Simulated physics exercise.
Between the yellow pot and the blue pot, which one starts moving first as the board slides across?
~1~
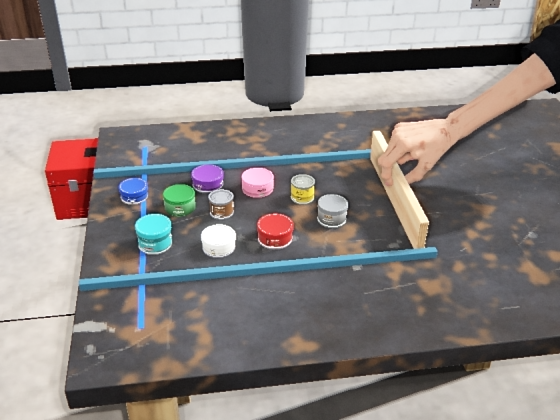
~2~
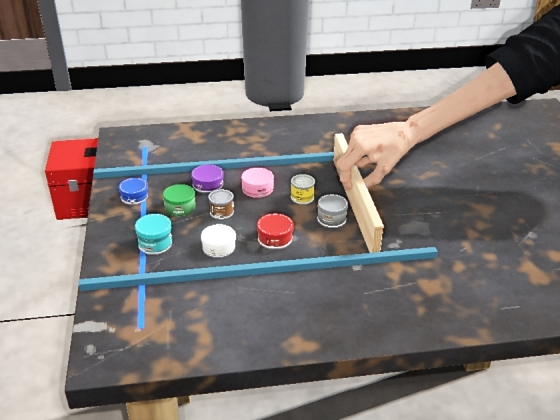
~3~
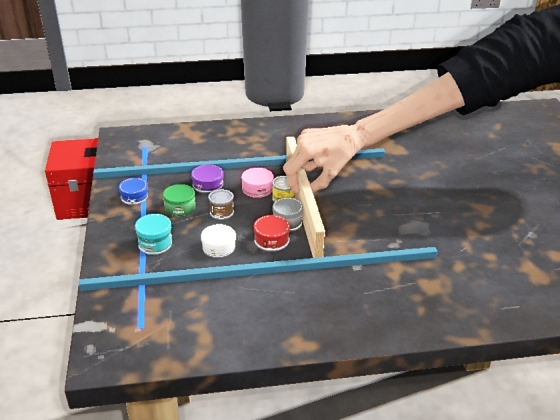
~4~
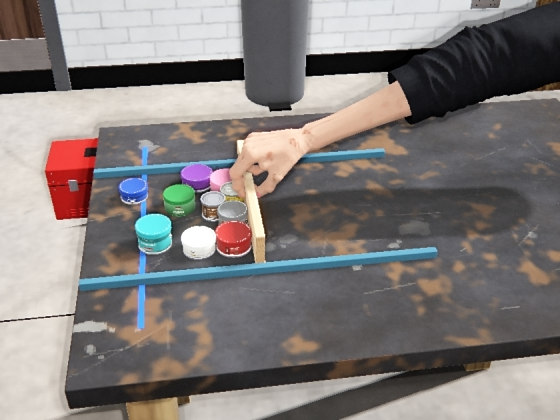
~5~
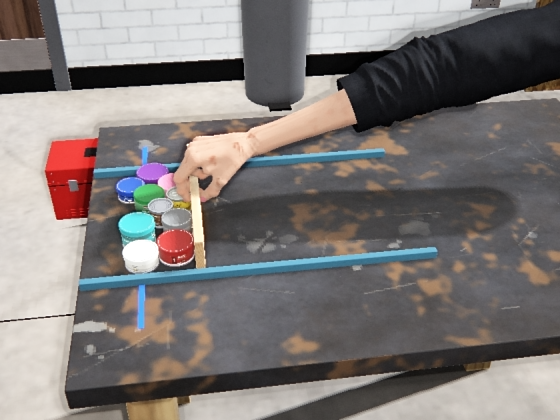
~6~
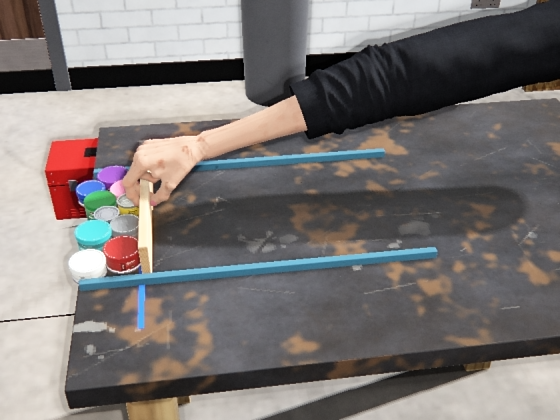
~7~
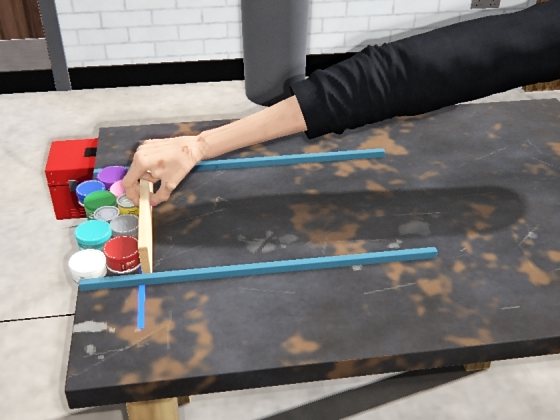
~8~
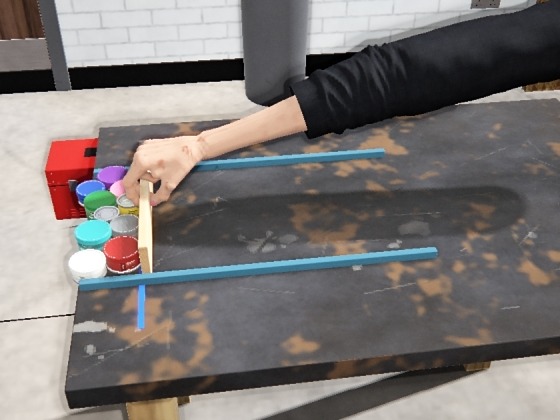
The yellow pot starts moving first. The blue pot stays put until the board has pushed most of the others up towards the left end.
